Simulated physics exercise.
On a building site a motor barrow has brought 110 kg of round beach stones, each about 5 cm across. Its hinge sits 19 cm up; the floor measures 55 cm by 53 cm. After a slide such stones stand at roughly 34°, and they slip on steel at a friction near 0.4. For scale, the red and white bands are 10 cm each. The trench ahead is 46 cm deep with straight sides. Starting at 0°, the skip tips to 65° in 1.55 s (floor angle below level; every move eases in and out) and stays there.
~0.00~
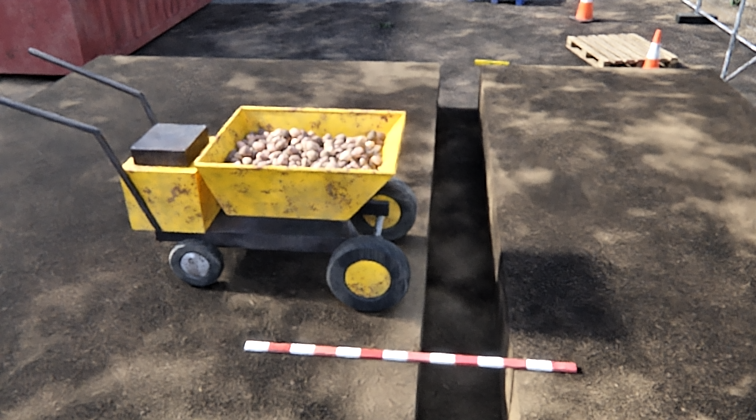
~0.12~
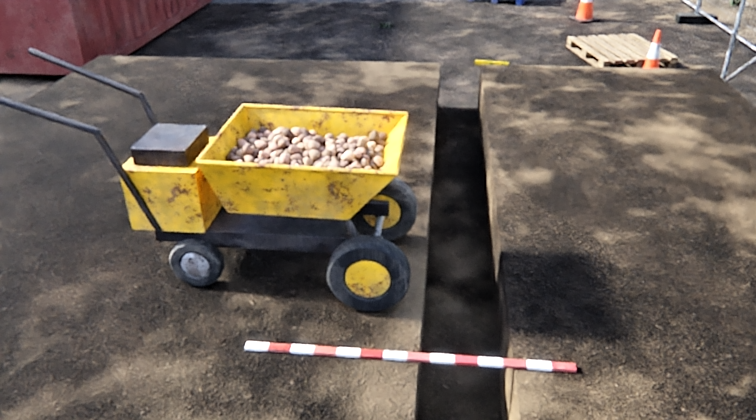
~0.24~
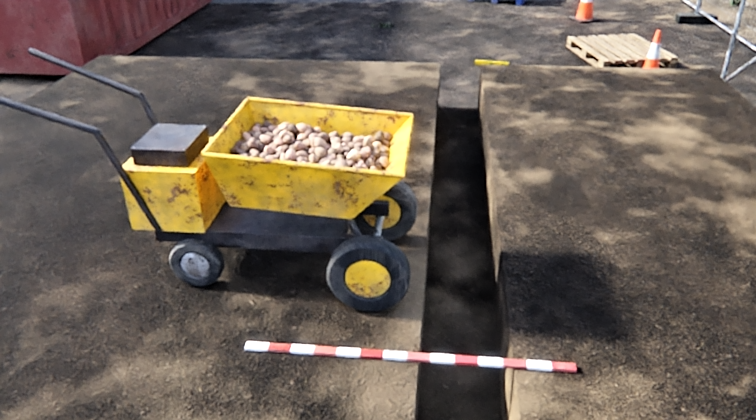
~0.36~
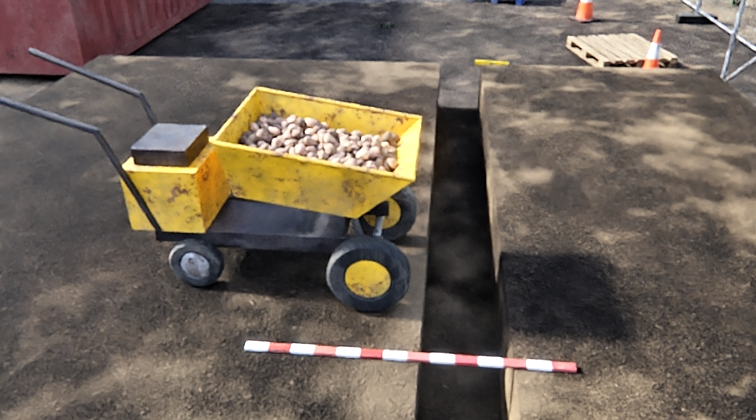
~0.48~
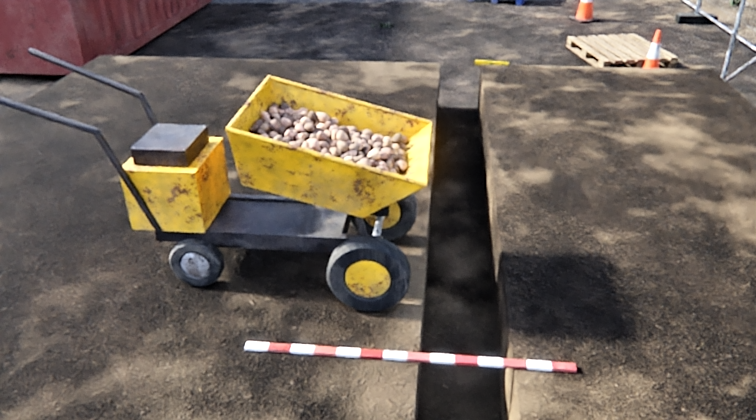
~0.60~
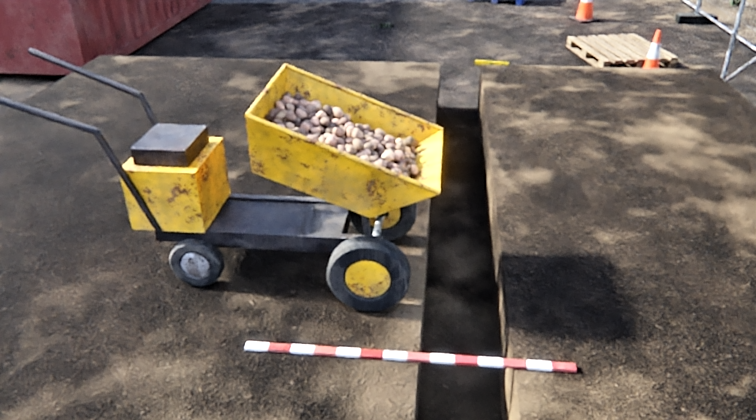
A yellow motor barrow loaded with round stones standing beside a straight trench, its skip rising at the back and tilting rightward.
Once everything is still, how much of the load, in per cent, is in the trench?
Some 34 per cent of it.
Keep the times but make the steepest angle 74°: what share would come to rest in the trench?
It would be near 20 per cent.
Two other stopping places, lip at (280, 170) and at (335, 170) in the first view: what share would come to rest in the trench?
About 90 and 95 per cent.
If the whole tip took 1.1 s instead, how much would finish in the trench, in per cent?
It would be near 30 per cent.
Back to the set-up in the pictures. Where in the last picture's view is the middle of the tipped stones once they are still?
Near (535, 277).
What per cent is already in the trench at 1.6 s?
About 5 per cent by then.
After 1.2 s the floor is at 55°; 100 % in the skip; the foremost stones are at (487, 204).
After 1.6 s the floor is at 65°; 51 % in the skip, 4 % in the trench, 44 % past the trench; the foremost stones are at (601, 284).
After 2.0 s the floor is at 65°; 23 % in the skip, 11 % in the trench, 66 % past the trench; the foremost stones are at (690, 293).
After 4.0 s the floor is at 65°; 0 % in the skip, 34 % in the trench, 66 % past the trench; the foremost stones are at (739, 290).
